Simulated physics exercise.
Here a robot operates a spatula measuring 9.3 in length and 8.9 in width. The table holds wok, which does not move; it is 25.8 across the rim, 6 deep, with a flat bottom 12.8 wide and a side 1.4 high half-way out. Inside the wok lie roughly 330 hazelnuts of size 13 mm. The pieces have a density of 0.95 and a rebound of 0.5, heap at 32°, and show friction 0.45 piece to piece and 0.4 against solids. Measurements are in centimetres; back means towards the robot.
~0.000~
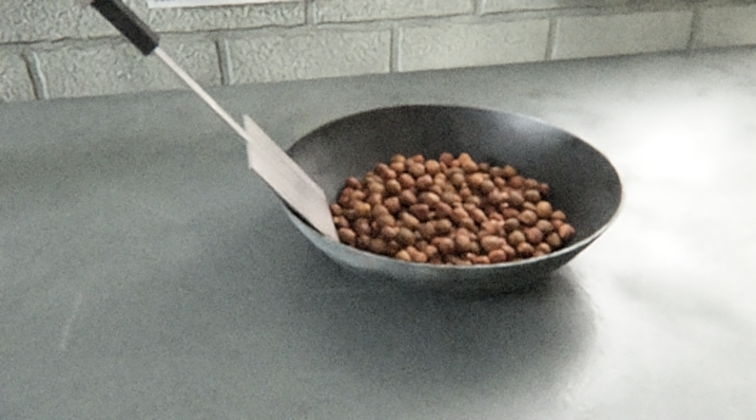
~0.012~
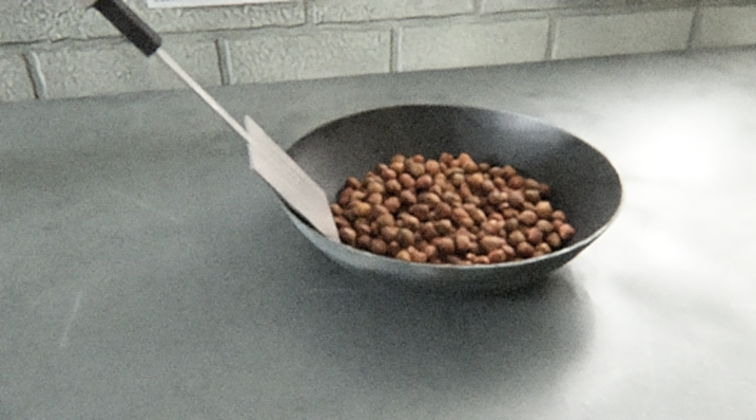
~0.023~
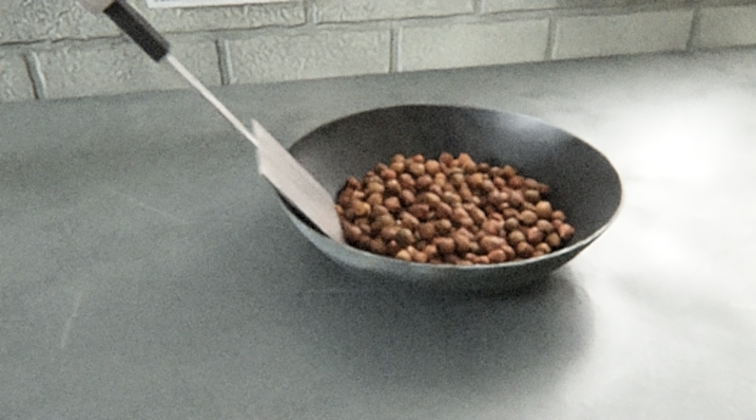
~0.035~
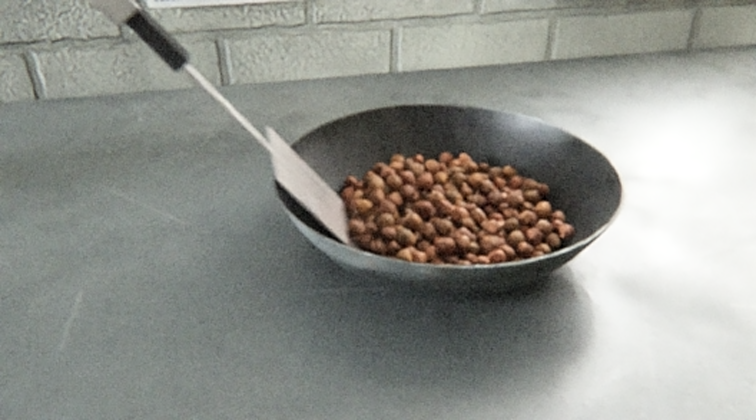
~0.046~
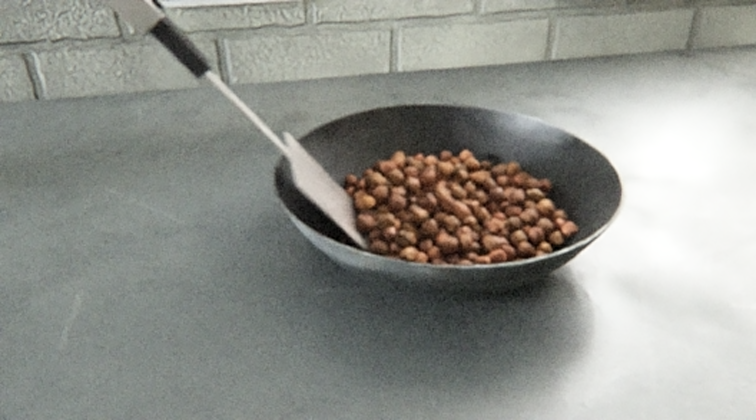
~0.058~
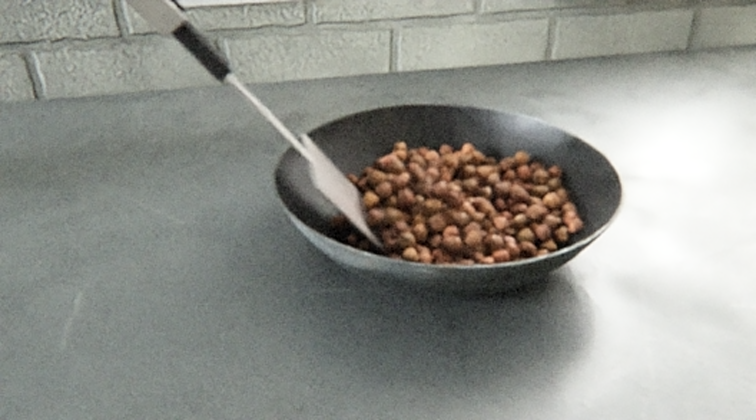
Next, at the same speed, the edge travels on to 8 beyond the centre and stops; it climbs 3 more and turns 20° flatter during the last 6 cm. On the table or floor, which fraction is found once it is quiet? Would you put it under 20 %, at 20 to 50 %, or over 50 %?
I would say 20 to 50 %.
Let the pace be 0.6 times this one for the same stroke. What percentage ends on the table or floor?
Estimate: Approx. 20 %.
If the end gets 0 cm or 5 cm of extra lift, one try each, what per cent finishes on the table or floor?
About 20 and 25 per cent.
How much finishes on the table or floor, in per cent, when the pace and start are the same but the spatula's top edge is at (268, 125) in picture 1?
Spill: Approx. 30 per cent.
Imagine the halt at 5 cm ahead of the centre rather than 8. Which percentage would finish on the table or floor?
Close to 5 per cent would end on the table or floor.
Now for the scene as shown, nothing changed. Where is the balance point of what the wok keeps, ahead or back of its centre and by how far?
Roughly 3.5 cm ahead of the centre.
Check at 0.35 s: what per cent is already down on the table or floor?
That would be near 10 per cent, give or take.
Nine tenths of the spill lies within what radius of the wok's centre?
That distance is around 45 cm.
After 0.10 s, sloping 53°, highest piece 13 above the table; 330 in the wok, 1 on the blade or in flight.
After 0.13 s, sloping 47°, highest piece 19 above the table; 325 in the wok, 6 on the blade or in flight.
After 0.35 s, sloping 33°, highest piece 28 above the table; 231 in the wok, 40 on the table or floor, 60 on the blade or in flight.
After 1.40 s, sloping 33°, highest piece 5 above the table; 230 in the wok, 101 on the table or floor.
In the end, 230 in the wok, 101 on the table or floor. That is 31 % on the table or floor.
